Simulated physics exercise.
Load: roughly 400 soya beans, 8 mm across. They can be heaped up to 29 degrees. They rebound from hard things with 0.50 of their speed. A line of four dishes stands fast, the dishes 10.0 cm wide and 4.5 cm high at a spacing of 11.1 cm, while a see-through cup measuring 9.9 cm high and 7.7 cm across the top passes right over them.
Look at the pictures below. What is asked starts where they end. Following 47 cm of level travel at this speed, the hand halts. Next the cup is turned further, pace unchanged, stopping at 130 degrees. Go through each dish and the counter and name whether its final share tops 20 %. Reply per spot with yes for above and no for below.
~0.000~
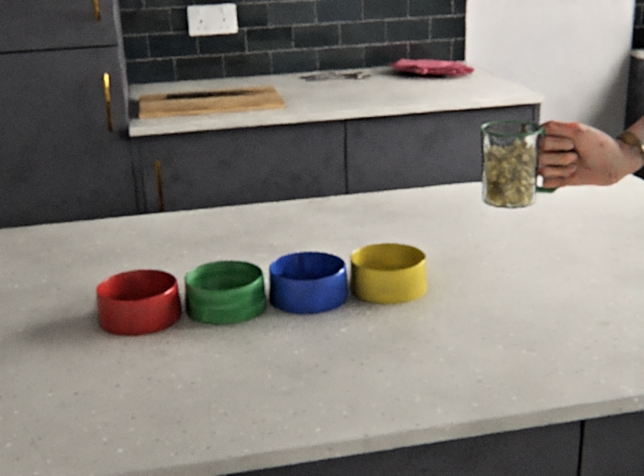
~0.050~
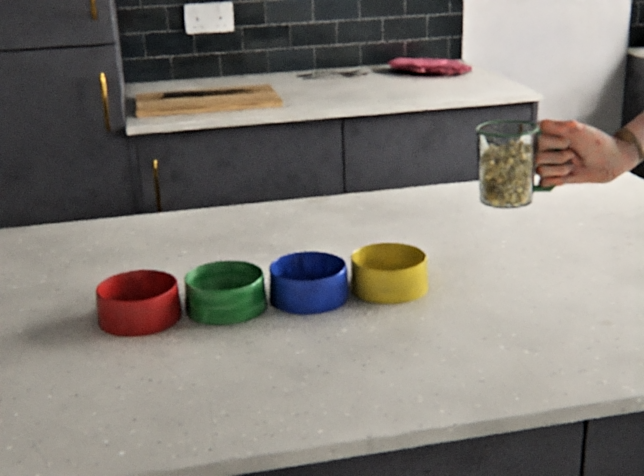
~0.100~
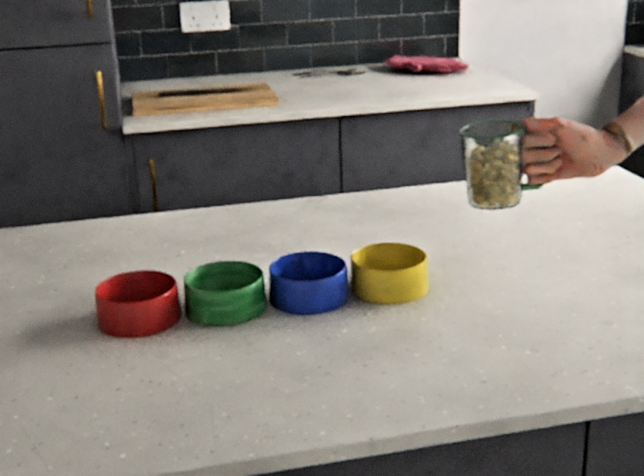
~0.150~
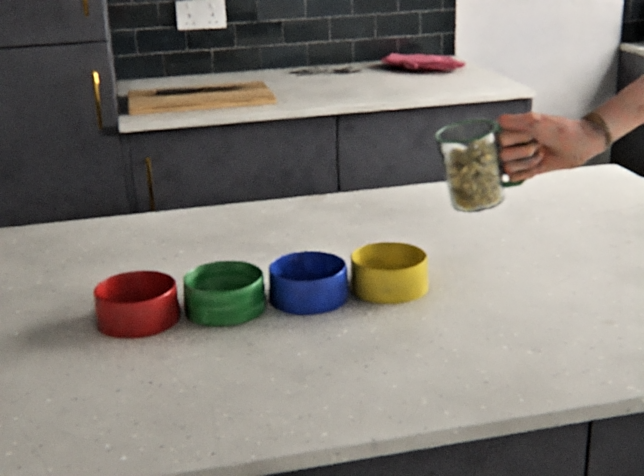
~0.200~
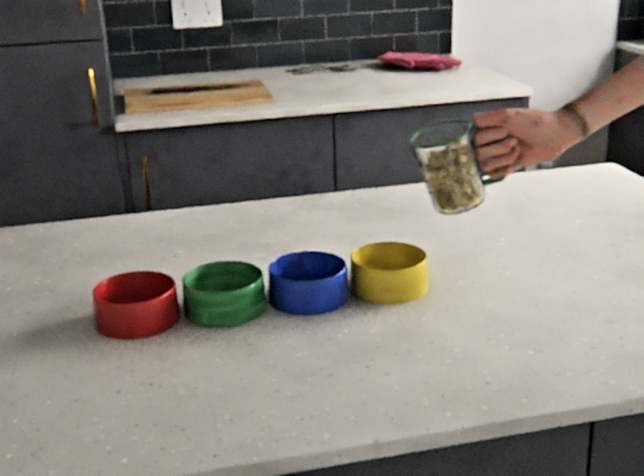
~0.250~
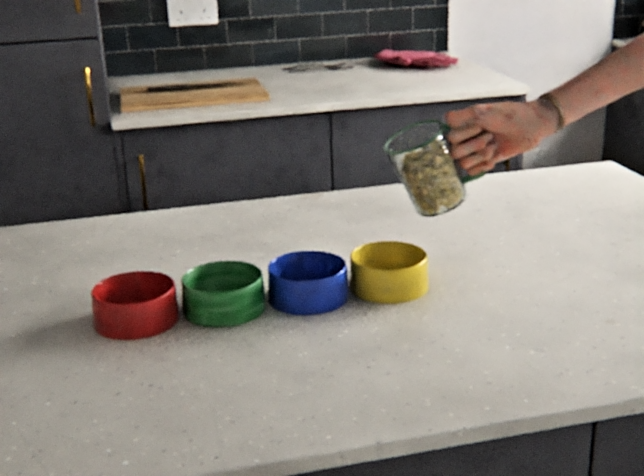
Red dish: Yes, above. Blue dish: No, below. Green dish: No, below. Yellow dish: No, below. Counter: Yes, above.
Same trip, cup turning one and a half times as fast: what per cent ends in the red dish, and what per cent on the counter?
In that case I'd put red at 70 and the counter at 30.
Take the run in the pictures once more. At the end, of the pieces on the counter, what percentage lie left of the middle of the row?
Estimated share comes to about 100 per cent.
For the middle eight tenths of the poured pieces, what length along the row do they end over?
That stretch comes to around 24 cm.
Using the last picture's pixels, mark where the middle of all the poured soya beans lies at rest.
In the last view, approximately (109, 317).
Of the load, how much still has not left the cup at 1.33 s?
Some 0 per cent of the load.
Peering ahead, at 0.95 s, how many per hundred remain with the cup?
55 per cent.
Then, at 0.67 s, tilt 75 degrees; cup holds 100 %.
After 0.95 s, tilt 109 degrees; cup holds 55 %, red 5 %.
After 1.33 s, tilt 130 degrees; cup holds 0 %, red 50 %.
At rest (2.1 s), red 50 %, blue 0 %, green 0 %, yellow 0 %, counter 45 %.
